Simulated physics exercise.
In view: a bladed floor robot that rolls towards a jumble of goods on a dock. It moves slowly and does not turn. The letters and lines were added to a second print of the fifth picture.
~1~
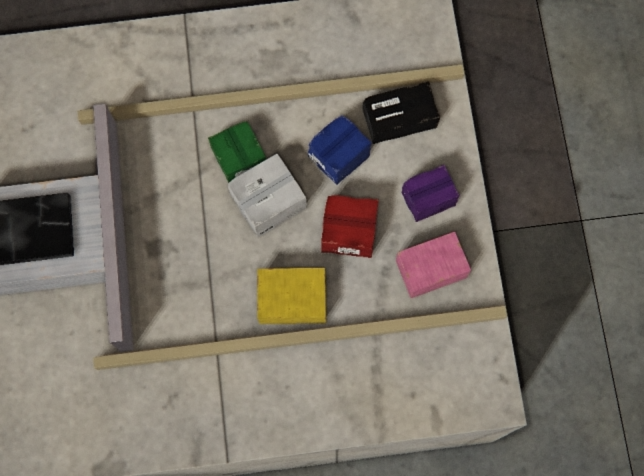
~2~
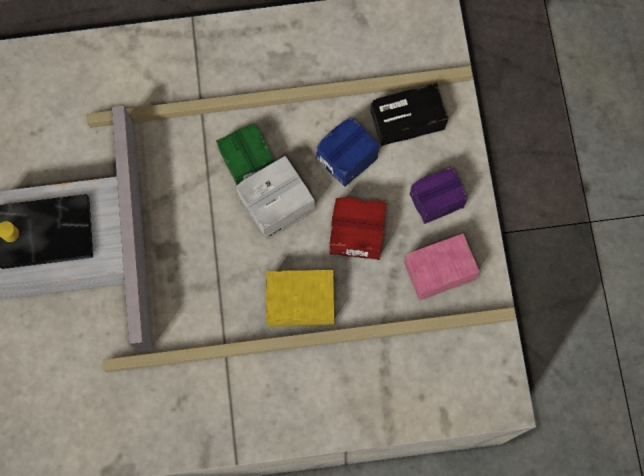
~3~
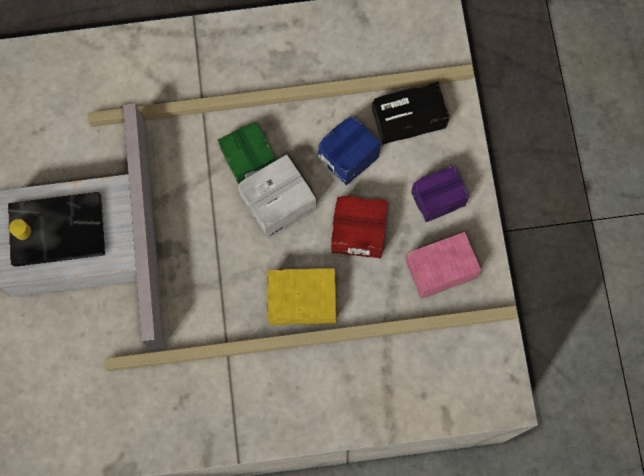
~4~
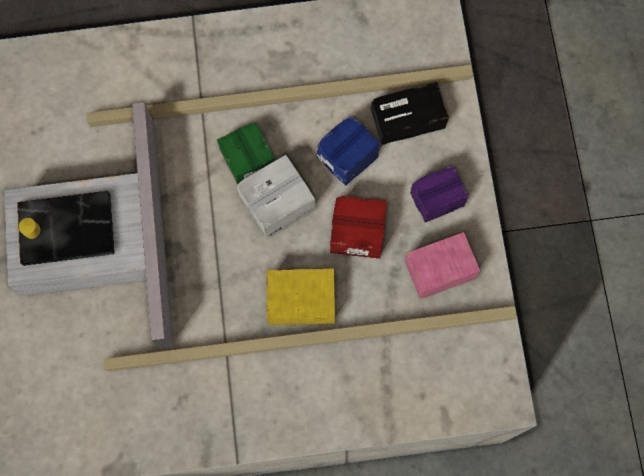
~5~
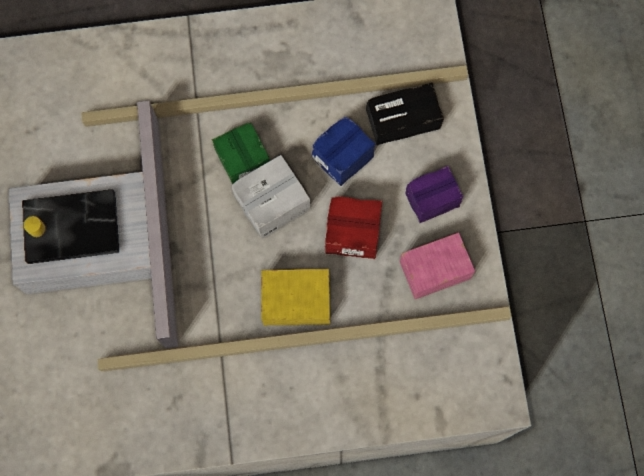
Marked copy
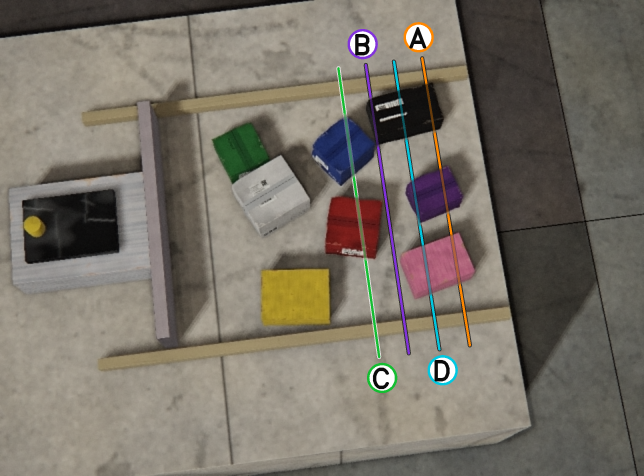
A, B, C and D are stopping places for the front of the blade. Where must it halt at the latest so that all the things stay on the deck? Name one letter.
At C, and not beyond.
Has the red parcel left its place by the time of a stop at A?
By then, yes.
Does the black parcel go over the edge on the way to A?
By then, yes.
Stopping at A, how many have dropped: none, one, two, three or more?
By then, three or more.
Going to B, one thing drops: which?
It is the black parcel.
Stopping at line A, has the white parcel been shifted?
Yes.
On the marked copy, A at (445, 196); B at (386, 203); C at (358, 207); D at (416, 200).
Taking C. A third of the way, robot (152, 216); green box (254, 151); purple box (434, 195).
Two thirds of the way, robot (226, 207); black parcel (424, 108); blue parcel (377, 144).
When it is over, robot (278, 200); black parcel (467, 98); pink crate (472, 273); nothing has fallen.
As for the rest, A drops the pink crate, blue parcel, red parcel, black parcel and purple box; B drops the black parcel; D drops the pink crate, blue parcel, black parcel and purple box.
